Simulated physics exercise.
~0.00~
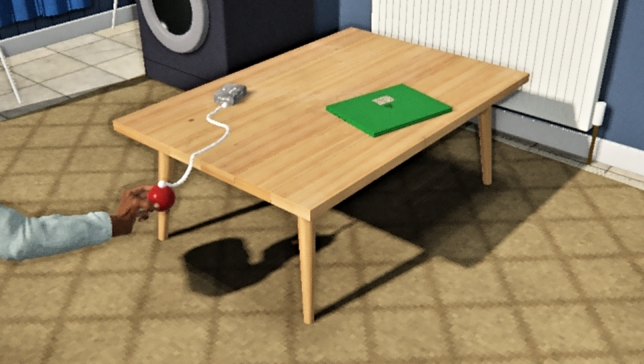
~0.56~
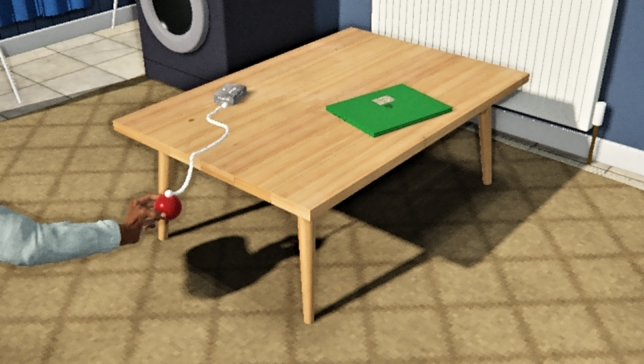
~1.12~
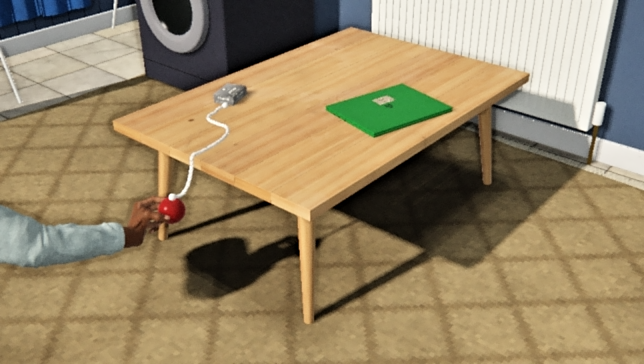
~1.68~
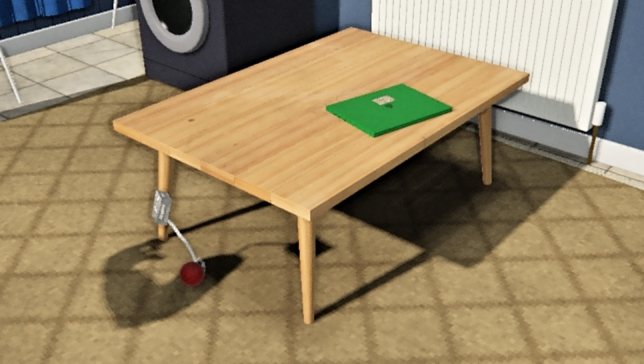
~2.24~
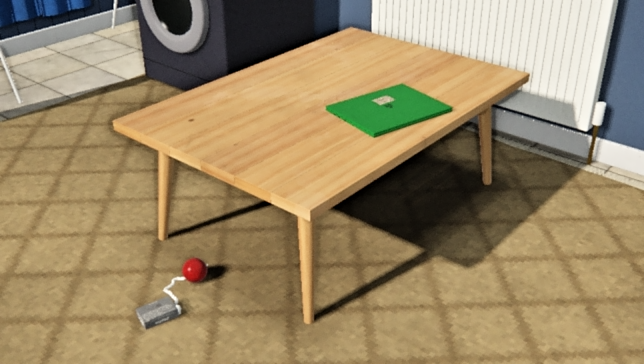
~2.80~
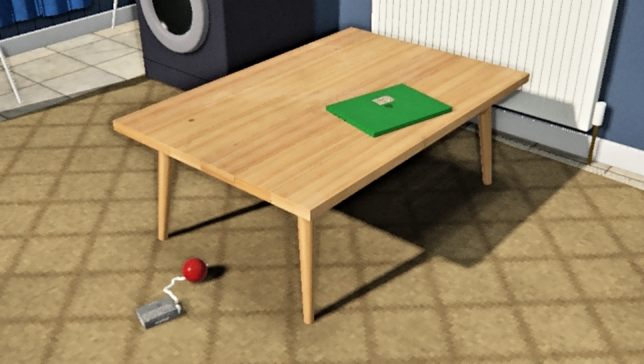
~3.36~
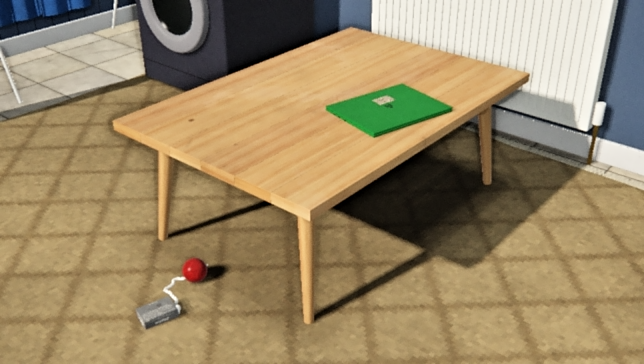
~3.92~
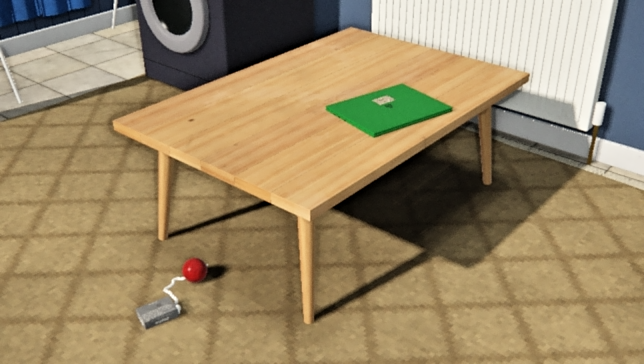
In a room with a patterned brown floor, seen from above at an angle, a wooden table stands near a white radiator and a dark washing machine. A green laptop lies on the table, and a white cord runs from a small grey box to a red apple held by a hand beyond the left edge. The hand shifts slightly right, then lets go and draws back. The apple drops to the floor, and the box is dragged off the table after it. The box lands and rests beside the apple, while the laptop stays in place.
